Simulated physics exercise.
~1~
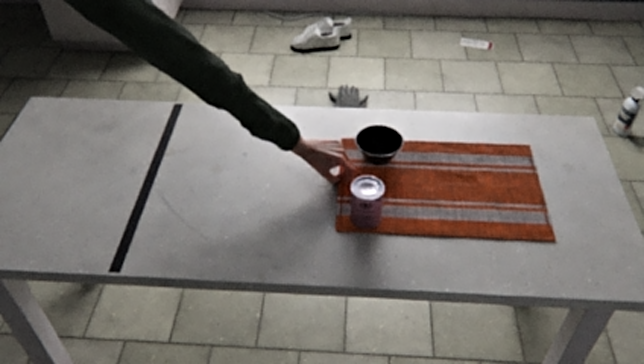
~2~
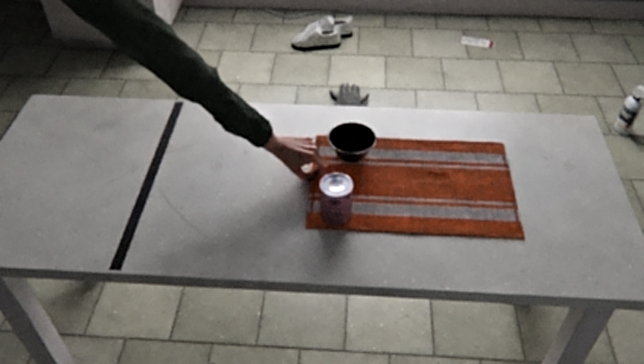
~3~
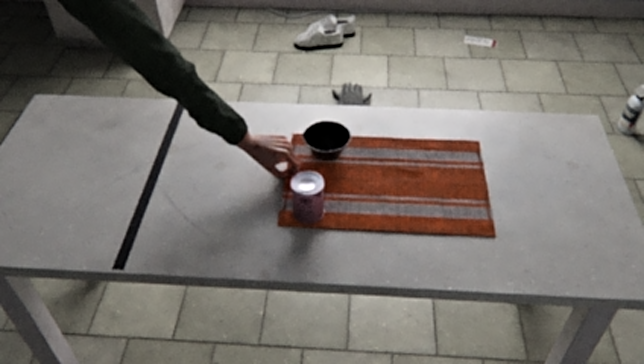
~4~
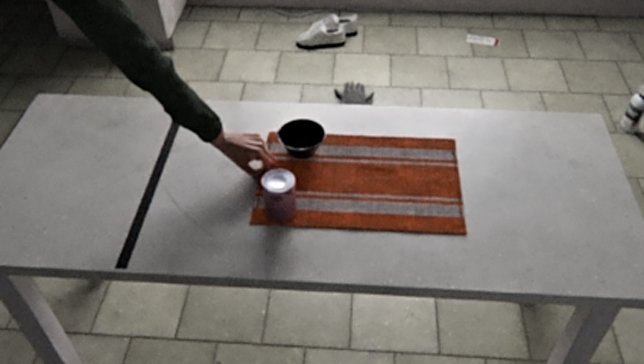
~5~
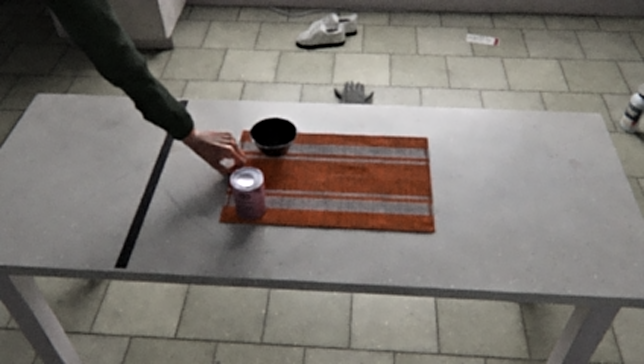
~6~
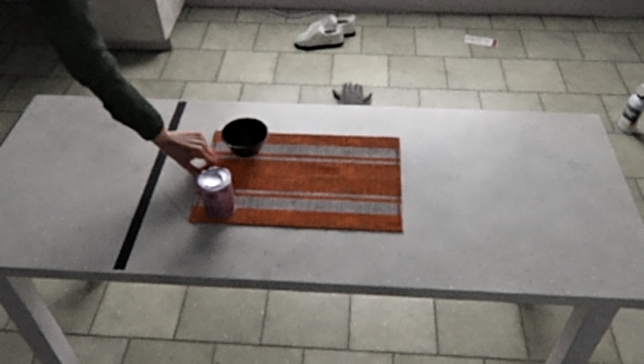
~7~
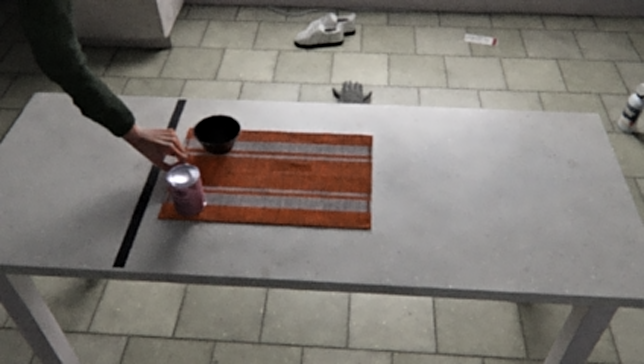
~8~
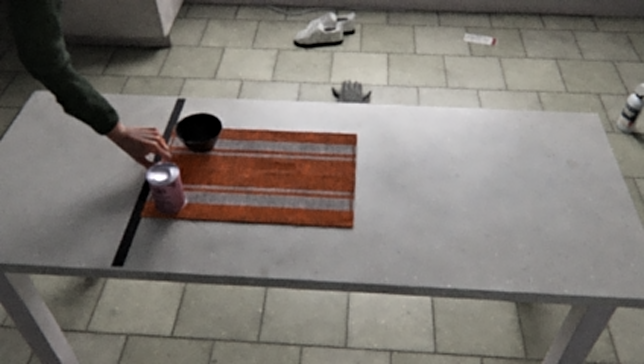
Hand pulling an orange table runner left across a table to a dark tape line, pink tin and black bowl staying aboard.
